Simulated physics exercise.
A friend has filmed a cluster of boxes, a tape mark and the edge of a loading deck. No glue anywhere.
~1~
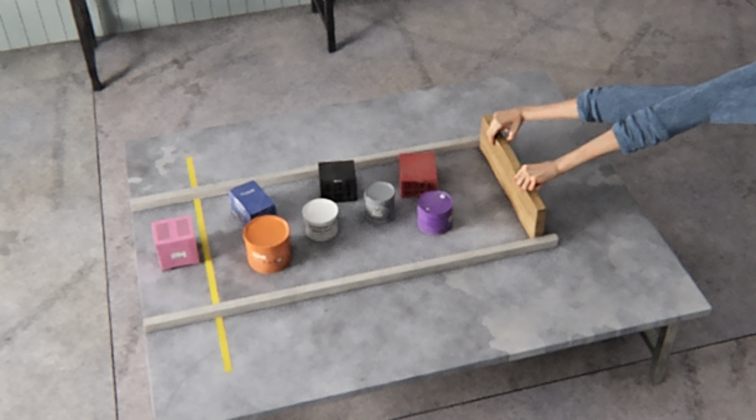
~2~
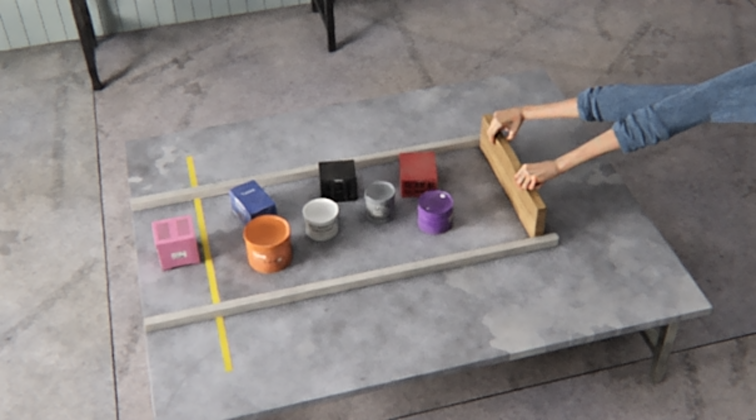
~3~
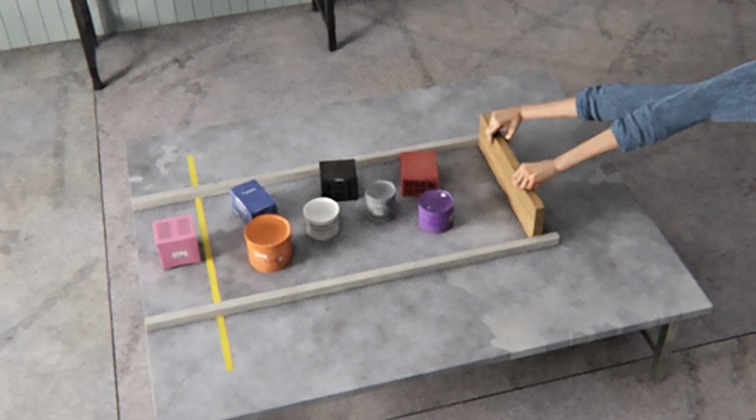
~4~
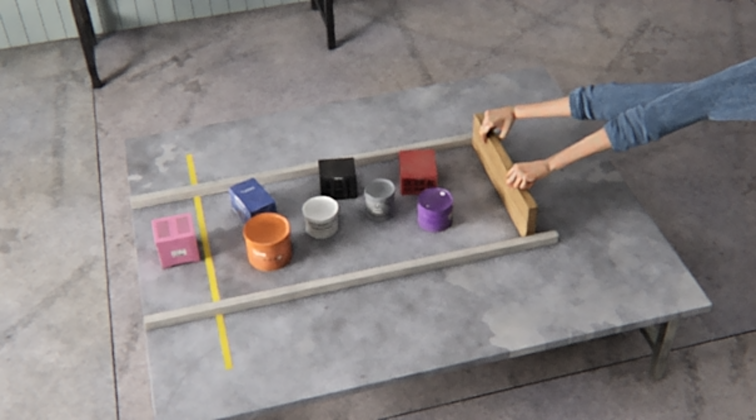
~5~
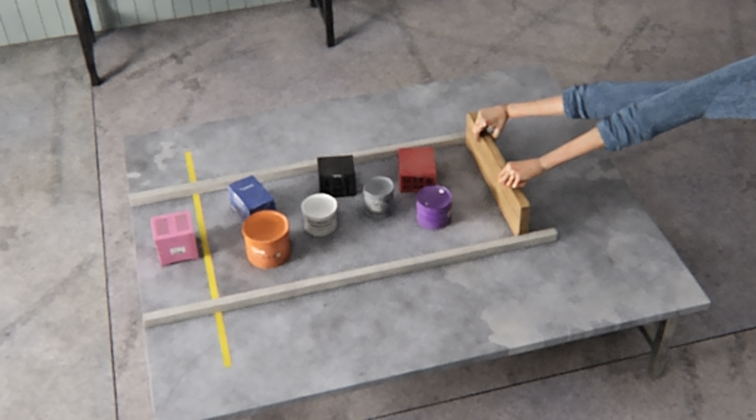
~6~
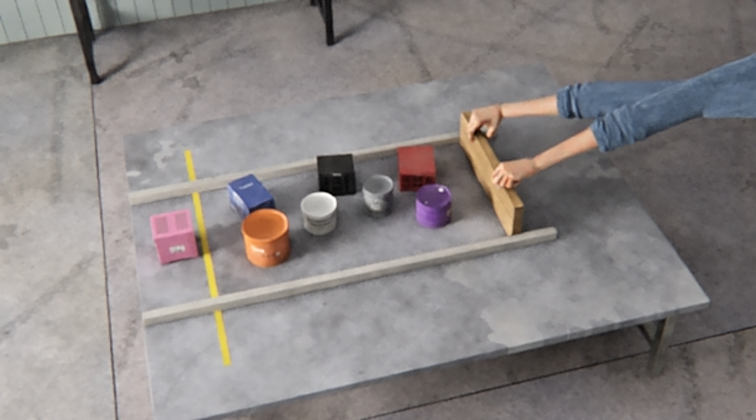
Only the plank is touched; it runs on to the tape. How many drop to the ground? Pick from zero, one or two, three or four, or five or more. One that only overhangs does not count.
Outcome: The number that fall off is one or two.
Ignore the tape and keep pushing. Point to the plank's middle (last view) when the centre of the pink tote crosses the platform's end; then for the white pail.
About (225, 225), and (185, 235) for the other.
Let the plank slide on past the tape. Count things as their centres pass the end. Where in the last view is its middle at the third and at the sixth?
Near (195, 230) and (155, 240).
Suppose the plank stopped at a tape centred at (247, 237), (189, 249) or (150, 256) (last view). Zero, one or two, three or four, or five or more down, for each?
One after another: None at all; three or four; five or more.
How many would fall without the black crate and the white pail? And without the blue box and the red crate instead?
It would be 1 and 1.
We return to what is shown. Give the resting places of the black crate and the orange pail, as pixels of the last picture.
The black crate stops around (140, 201); the orange pail around (164, 284).
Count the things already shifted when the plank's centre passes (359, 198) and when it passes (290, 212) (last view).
The counts are 5 and 8.
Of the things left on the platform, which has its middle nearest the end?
The blue box.
A little later, none off yet; pink tote at rest near (175, 237); blue box at rest near (252, 201); orange pail at rest near (267, 238).
Next, none off yet; pink tote at rest near (175, 237); blue box shifted about its own width near (211, 208); orange pail shifted about its own width near (242, 252).
When it is over, the number that fall off is one or two; down, pink tote.
